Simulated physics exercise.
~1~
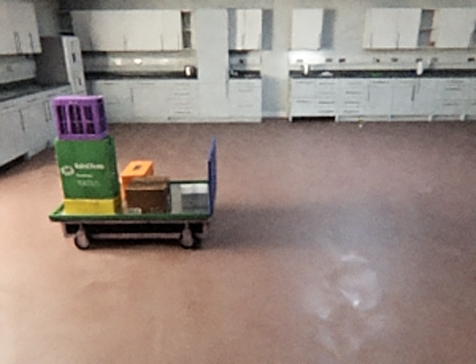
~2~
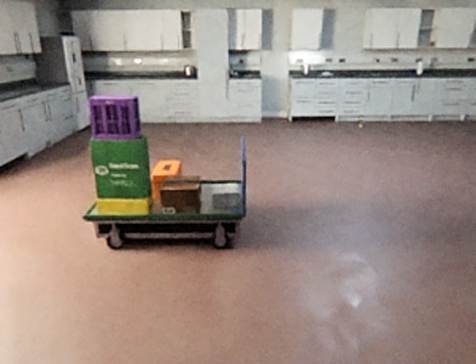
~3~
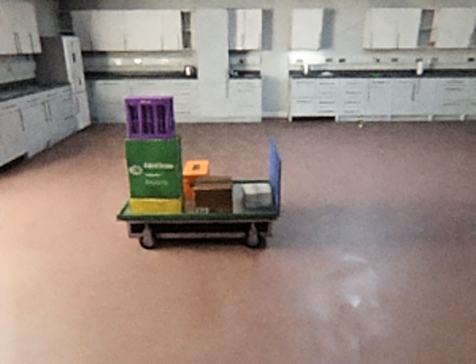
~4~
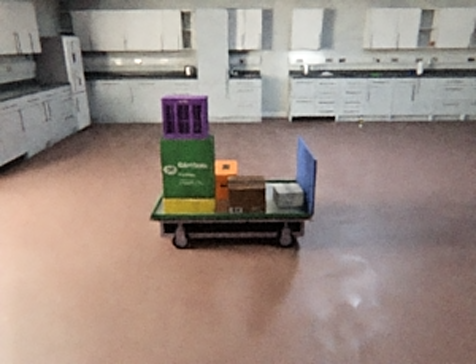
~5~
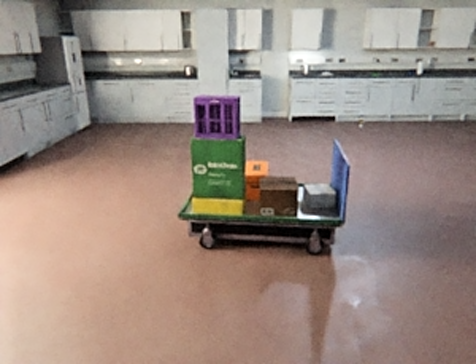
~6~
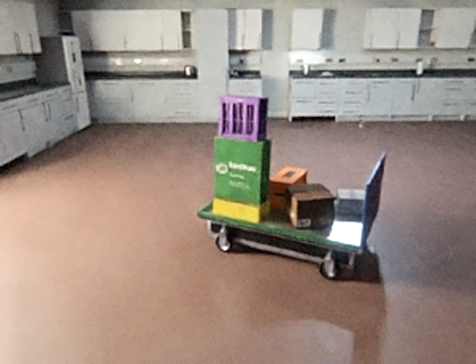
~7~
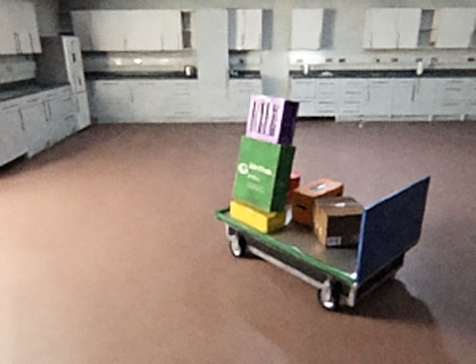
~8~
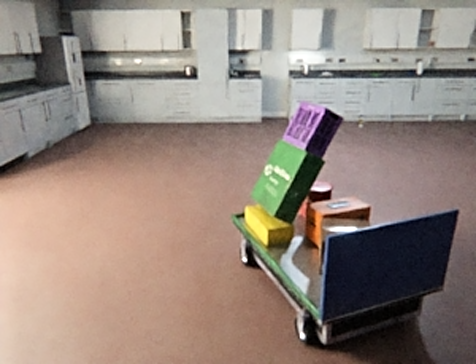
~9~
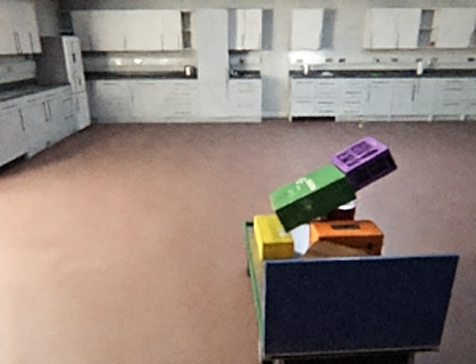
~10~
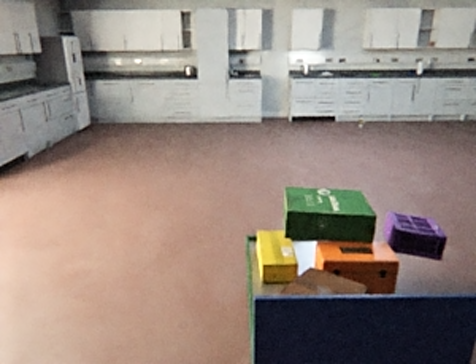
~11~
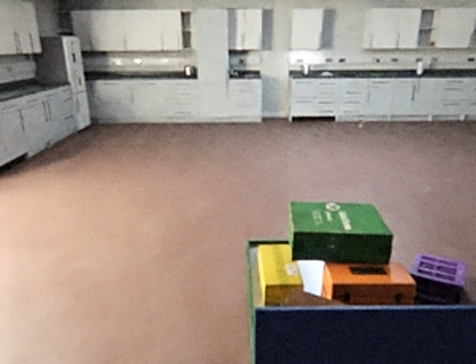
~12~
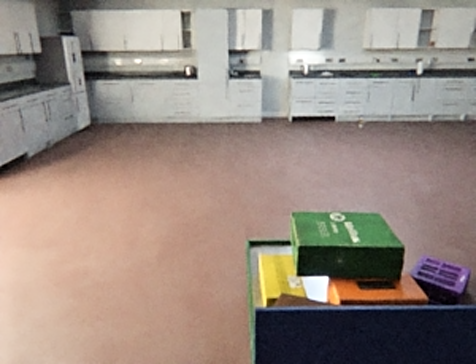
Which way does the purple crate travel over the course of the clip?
The purple crate moves to the right, first riding on the cart and then toppling over toward that same side.
